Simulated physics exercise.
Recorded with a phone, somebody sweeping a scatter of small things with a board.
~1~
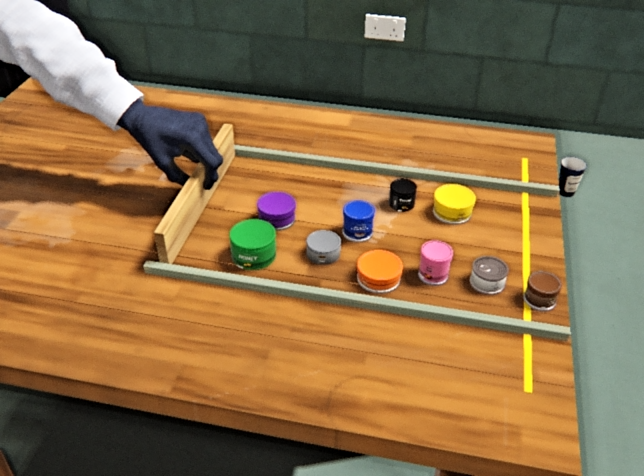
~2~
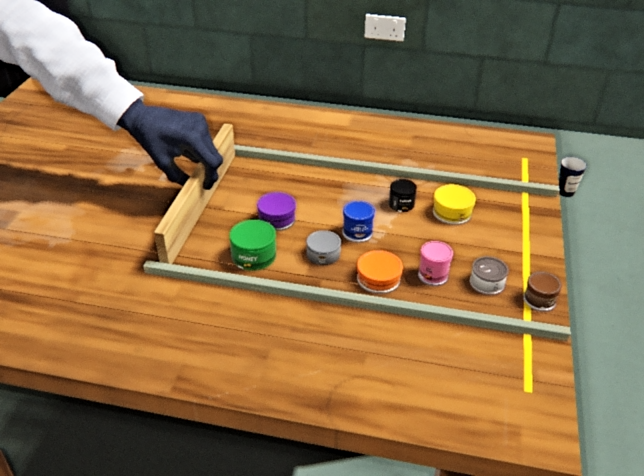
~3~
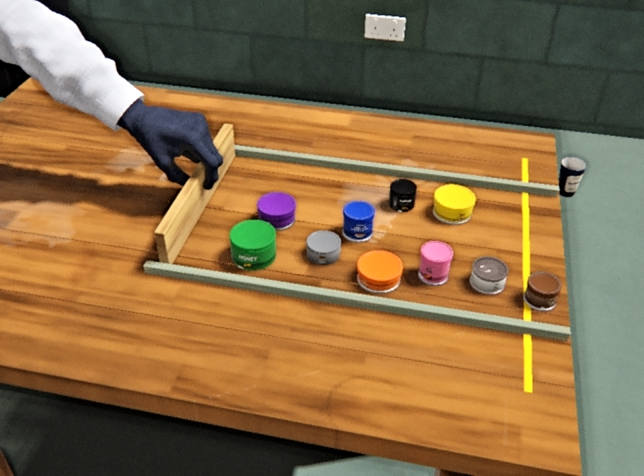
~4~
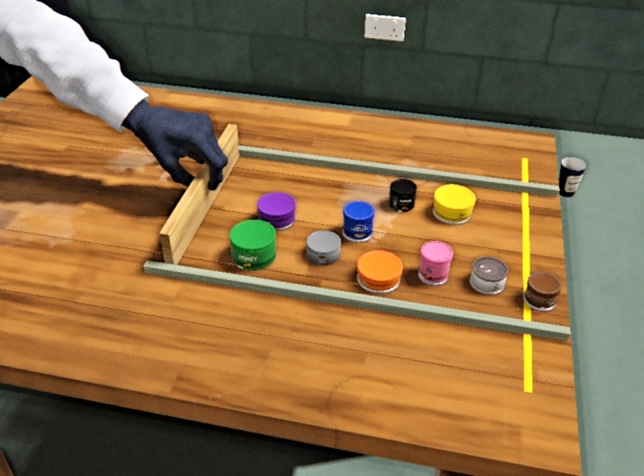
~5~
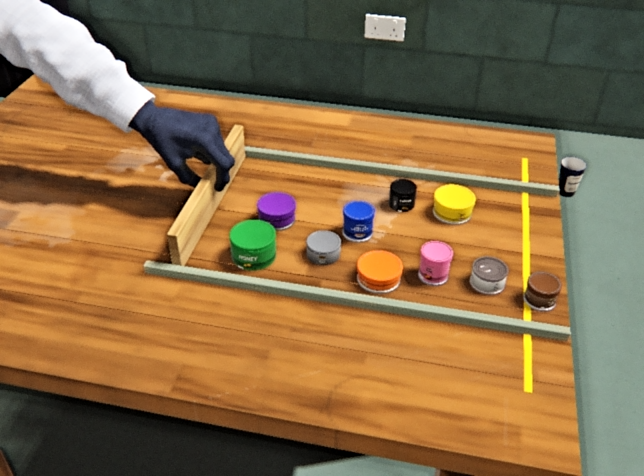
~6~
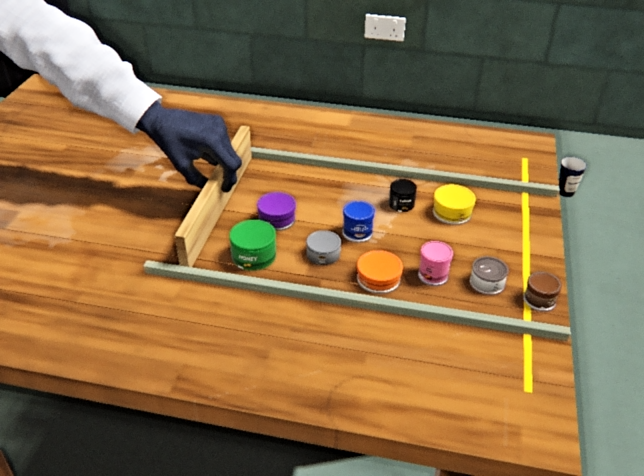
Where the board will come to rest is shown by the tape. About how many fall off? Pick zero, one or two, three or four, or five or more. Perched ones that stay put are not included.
Five or more fall off.
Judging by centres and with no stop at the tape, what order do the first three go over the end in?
They are the brown tin, then the white tin, then the orange tin.
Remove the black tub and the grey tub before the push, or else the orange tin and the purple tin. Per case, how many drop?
You'd get 4 in the first case and 4 in the second one.
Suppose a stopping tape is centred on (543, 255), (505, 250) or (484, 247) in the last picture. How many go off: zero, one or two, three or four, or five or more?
Lab note - count per position: 5 or more; 3 or 4; one to two.
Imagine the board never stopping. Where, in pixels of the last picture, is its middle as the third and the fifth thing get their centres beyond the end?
The first one at (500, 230), the next at (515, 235).
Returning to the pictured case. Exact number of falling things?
6.
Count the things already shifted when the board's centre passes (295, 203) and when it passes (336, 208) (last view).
3, then 5.
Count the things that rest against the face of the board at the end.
At rest, 4 are in contact.
Early on, none off yet; brown tin at rest near (542, 291); white tin at rest near (489, 276); yellow pot at rest near (454, 205).
Finally, the number that fall off is five or more; lost, blue tin, orange tin, pink pot, yellow pot, white tin and brown tin.
